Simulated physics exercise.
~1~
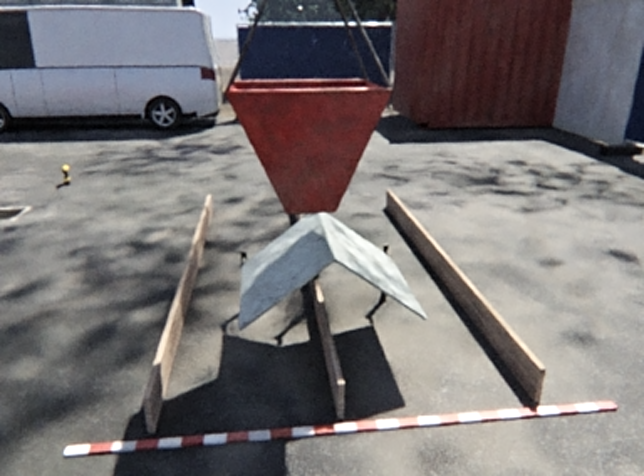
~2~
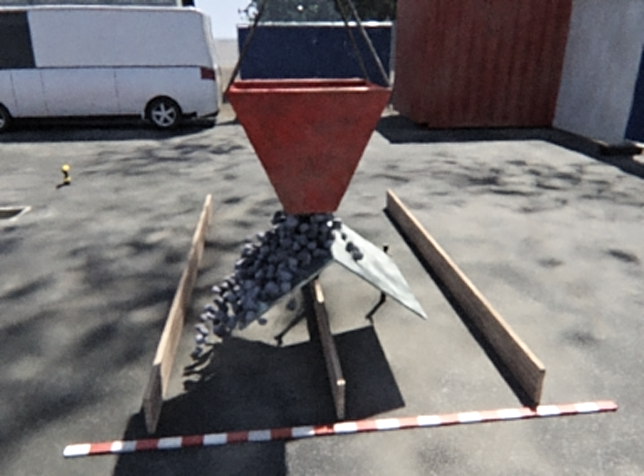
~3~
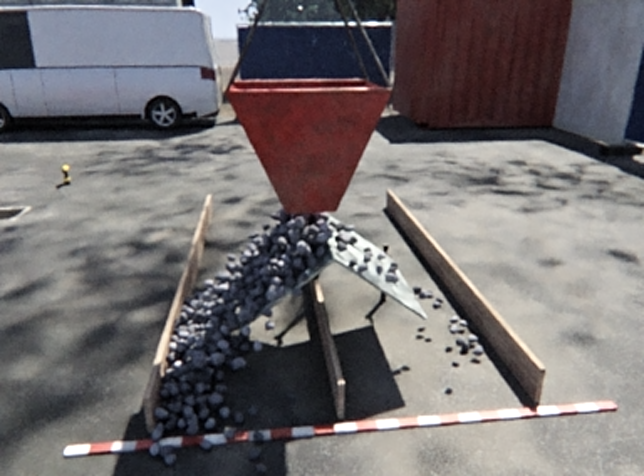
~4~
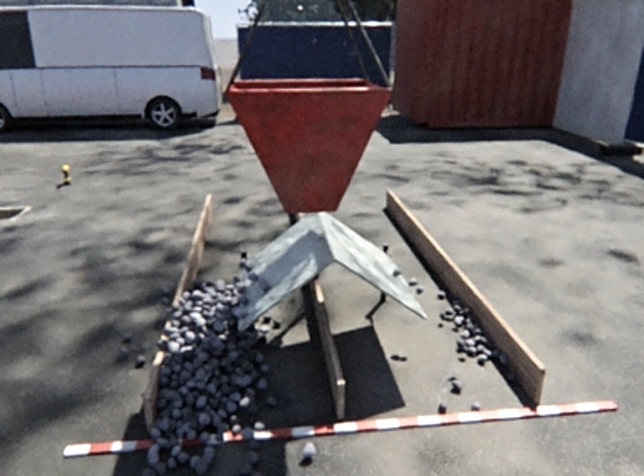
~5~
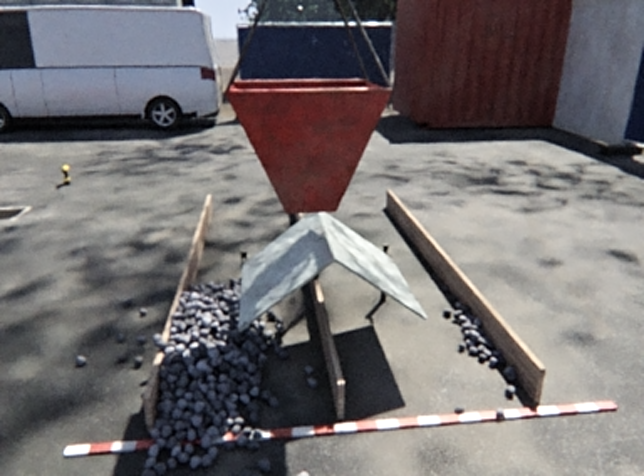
The video shows a red hopper hanging above a peaked steel deflector as dark grey stones pour out, mostly down the left slope. The hopper stops pouring and the slopes clear, leaving a large pile in the left bay and a few stones along the right board.
